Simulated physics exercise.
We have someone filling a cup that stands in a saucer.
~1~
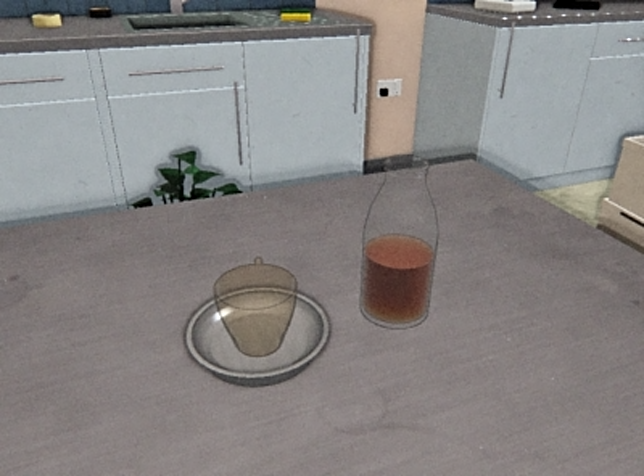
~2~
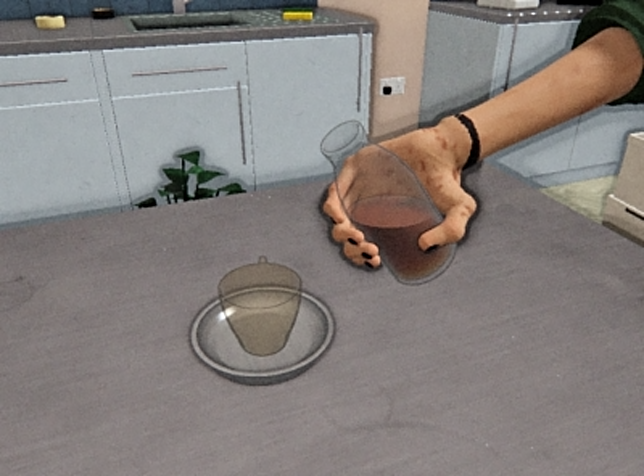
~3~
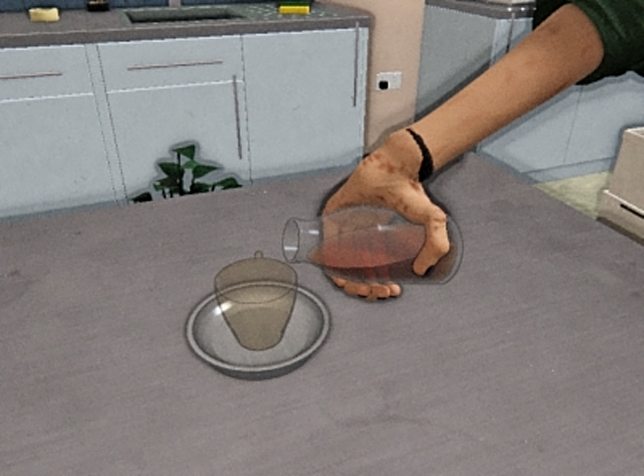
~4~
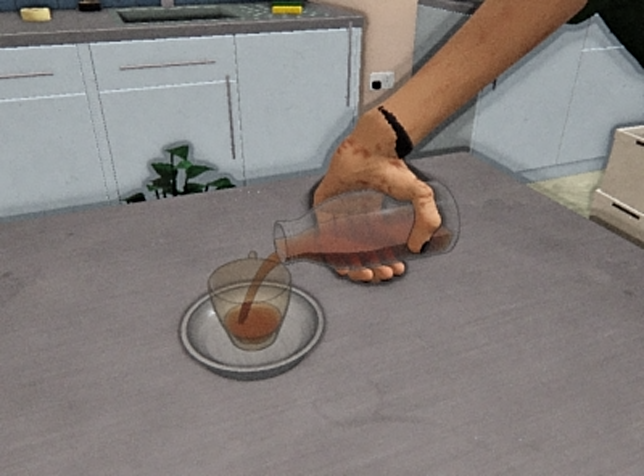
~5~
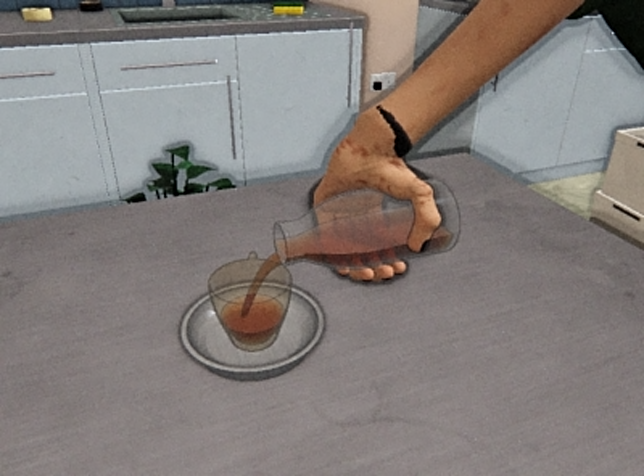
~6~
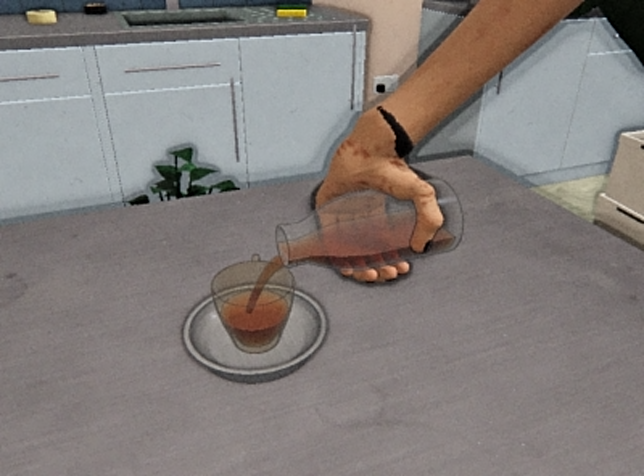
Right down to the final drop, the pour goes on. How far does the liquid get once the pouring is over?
Saucer takes the excess.
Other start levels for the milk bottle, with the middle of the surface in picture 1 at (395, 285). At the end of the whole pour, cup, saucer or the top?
Result: No overflow.
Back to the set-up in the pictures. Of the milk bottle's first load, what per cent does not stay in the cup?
It works out to around 30 percent.
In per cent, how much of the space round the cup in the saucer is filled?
Result: Some 50 per cent, approximately.
A moment on, the cup is nearly full; the saucer is dry.
Further on, the cup is full to the brim; the saucer is wet, with room to spare.
When it is over, the cup is full to the brim; the saucer is wet, with room to spare.
